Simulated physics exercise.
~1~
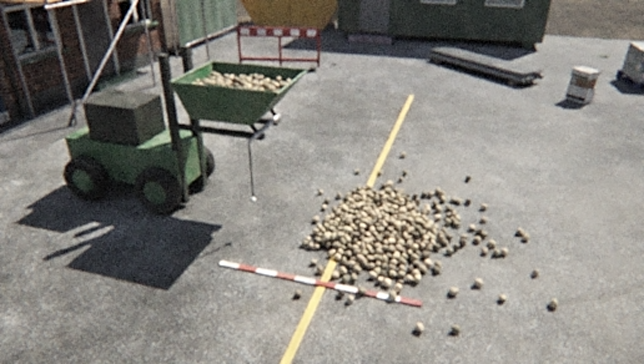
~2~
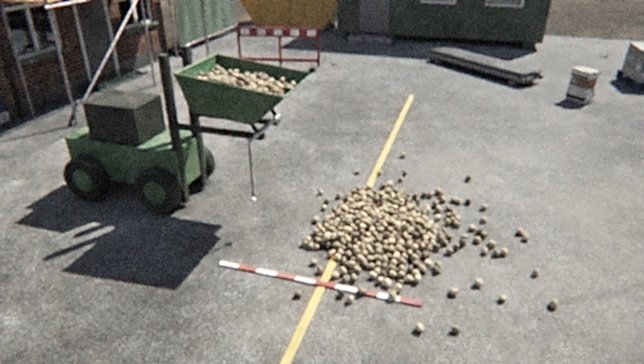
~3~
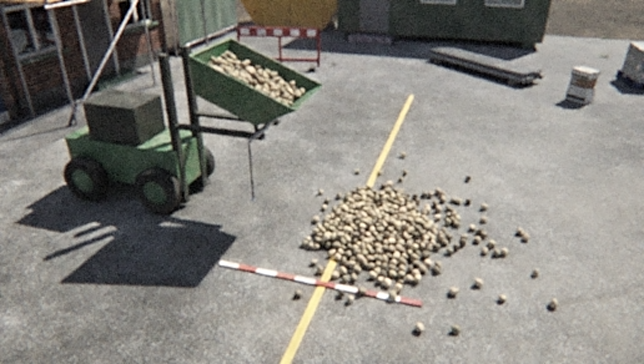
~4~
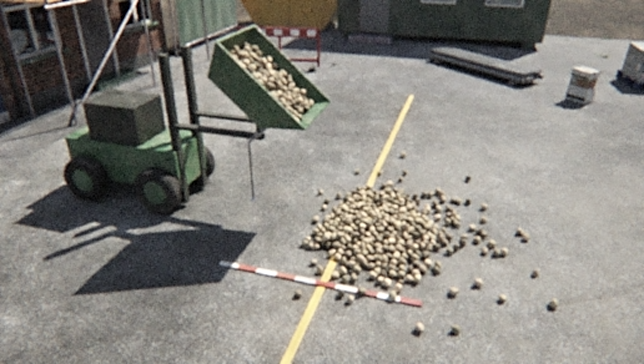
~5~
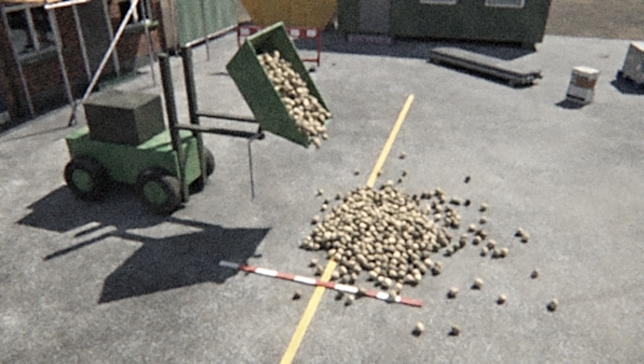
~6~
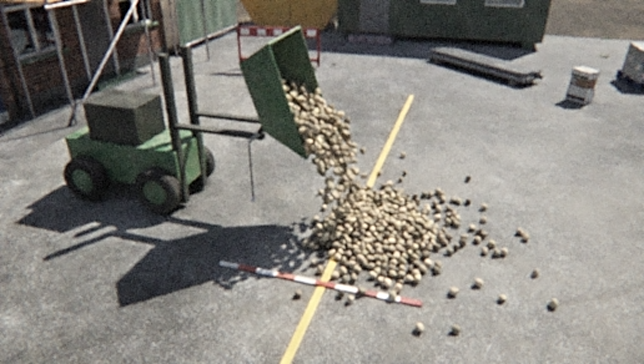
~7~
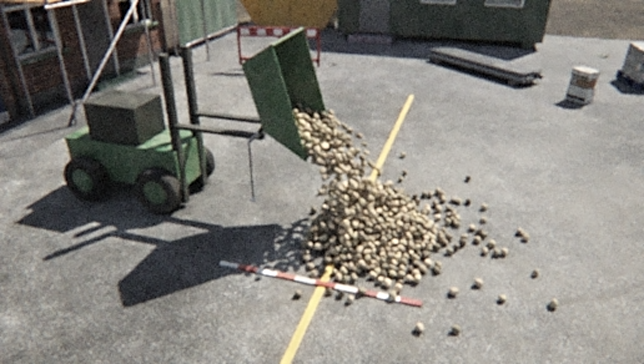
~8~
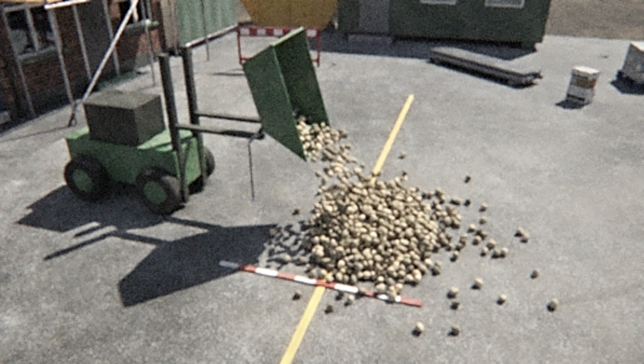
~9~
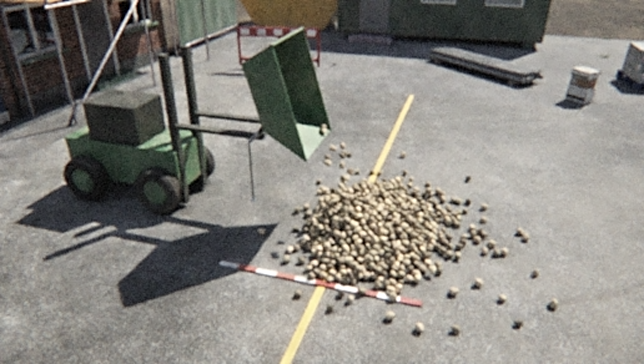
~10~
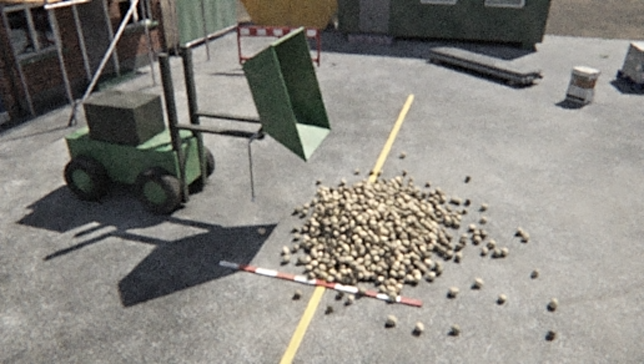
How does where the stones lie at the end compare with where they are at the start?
At the start some stones are up in the green skip and the rest lie in a loose pile on the ground. At the end the skip is empty and all the stones are on the ground, so as a whole they are lower and farther right.
